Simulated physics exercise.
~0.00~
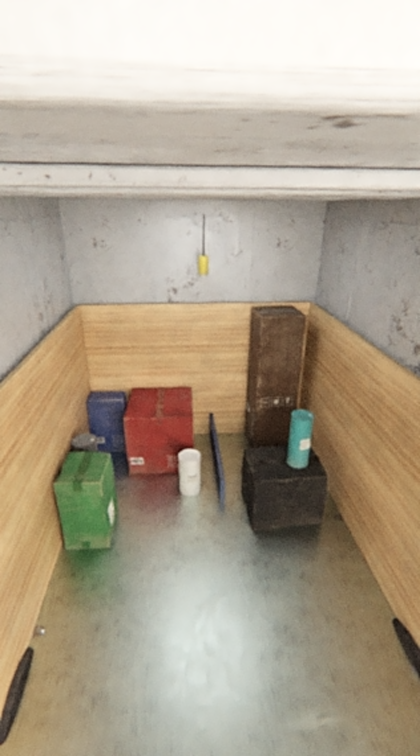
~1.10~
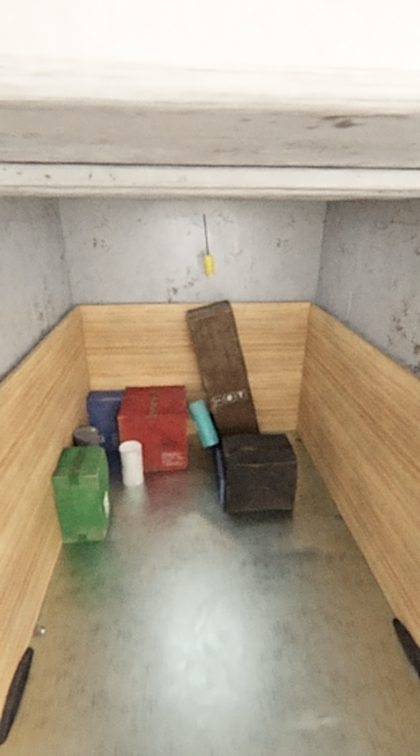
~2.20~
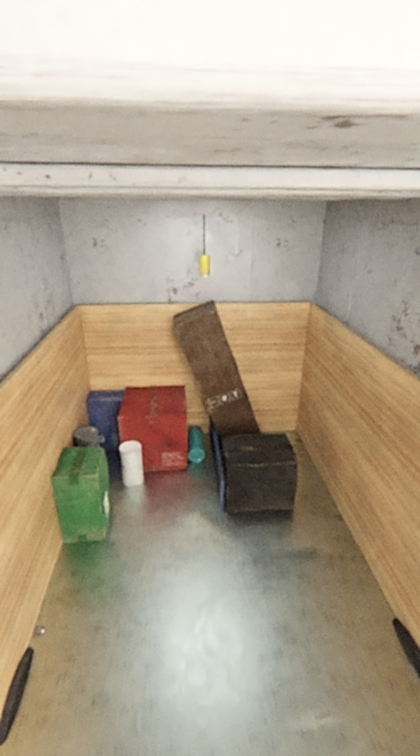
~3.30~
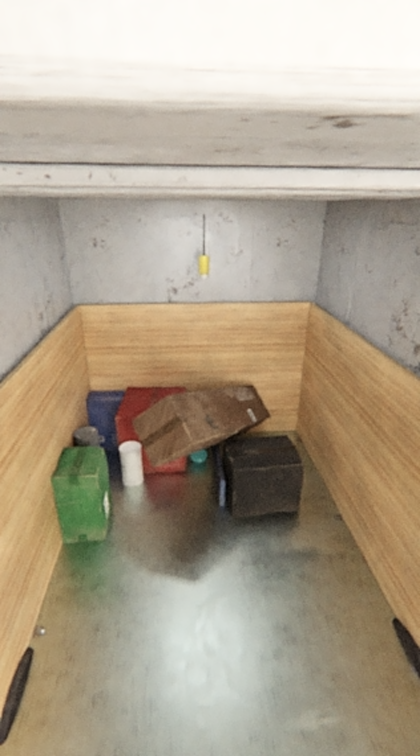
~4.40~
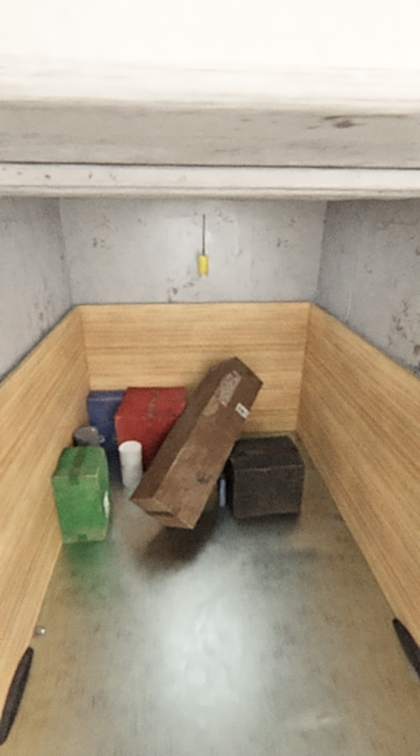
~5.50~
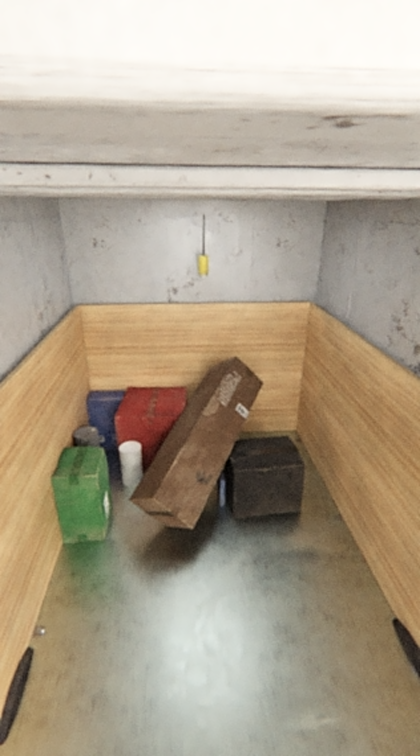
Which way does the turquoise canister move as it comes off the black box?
The turquoise canister moves to the left as it comes off the black box.
